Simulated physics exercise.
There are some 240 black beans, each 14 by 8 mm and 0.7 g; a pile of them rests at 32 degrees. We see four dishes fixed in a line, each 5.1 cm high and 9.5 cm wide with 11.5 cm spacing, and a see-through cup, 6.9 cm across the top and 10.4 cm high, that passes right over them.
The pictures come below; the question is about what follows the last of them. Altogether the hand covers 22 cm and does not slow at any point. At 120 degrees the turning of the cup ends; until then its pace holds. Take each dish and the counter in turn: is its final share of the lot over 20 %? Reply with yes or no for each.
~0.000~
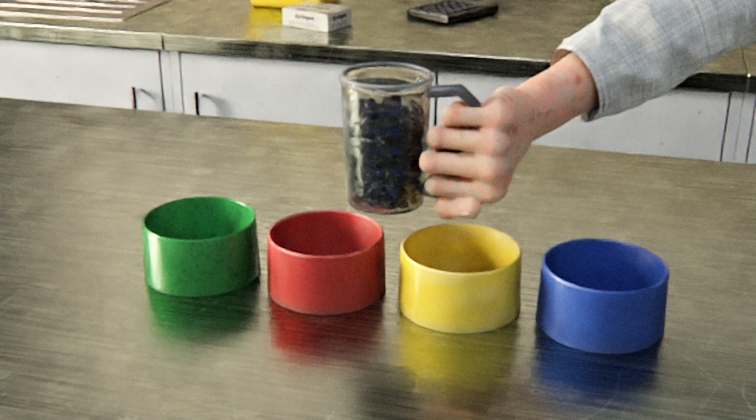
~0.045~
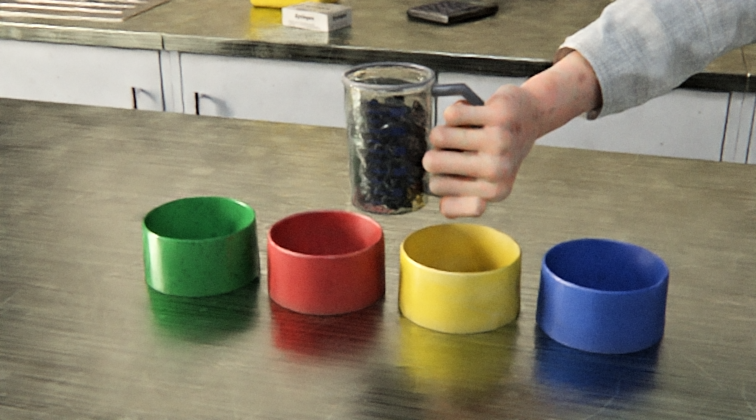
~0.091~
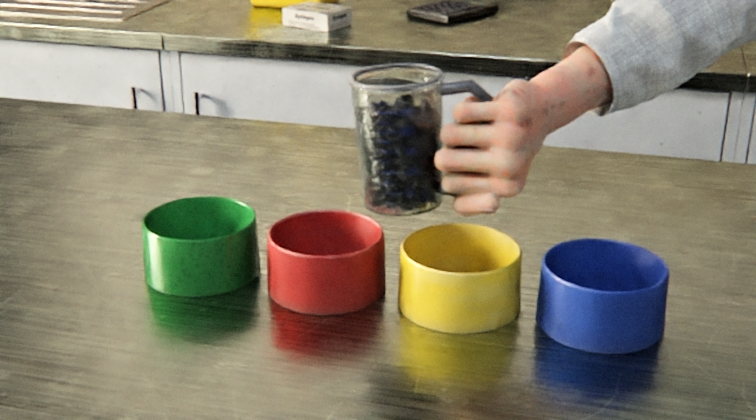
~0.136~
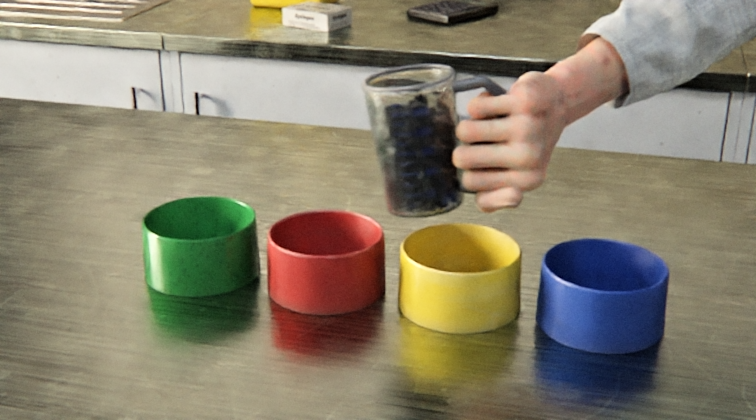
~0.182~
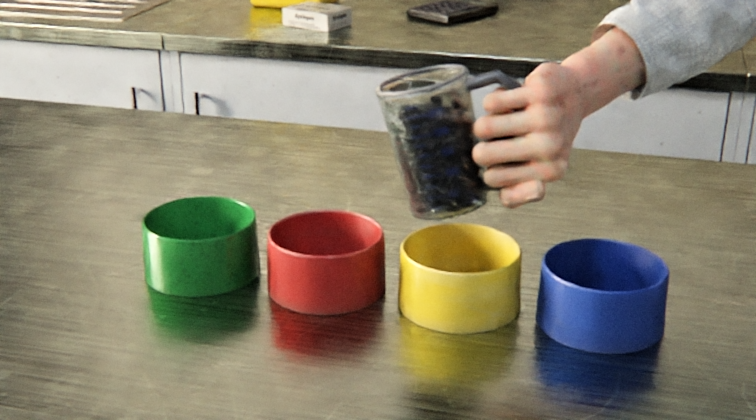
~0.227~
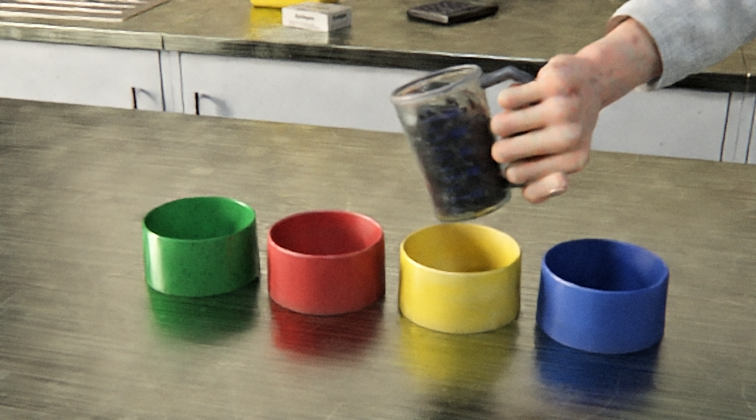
Red: No, blue: Yes, green: No, yellow: No, counter: No.
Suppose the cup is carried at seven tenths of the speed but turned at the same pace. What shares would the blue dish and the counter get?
In that case: Blue 90, and counter 10.
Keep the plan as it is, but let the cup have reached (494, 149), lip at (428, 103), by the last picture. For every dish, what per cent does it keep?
You'd end up with red at 0, blue at 90, green at 0 and yellow at 0.
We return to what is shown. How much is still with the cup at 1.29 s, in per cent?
About 30 percent of the load.
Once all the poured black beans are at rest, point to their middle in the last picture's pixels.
In the last view, approximately (587, 293).
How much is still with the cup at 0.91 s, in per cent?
Around 100 in a hundred.
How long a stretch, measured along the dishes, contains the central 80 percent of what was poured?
Roughly 6 cm of the row.
After 0.64 s, tilt 68 degrees; cup holds 100 %.
After 0.91 s, tilt 100 degrees; cup holds 100 %.
After 1.29 s, tilt 120 degrees; cup holds 30 %, blue 70 %.
By 2.3 s all is still; red 0 %, blue 90 %, green 0 %, yellow 0 %, counter 5 %.
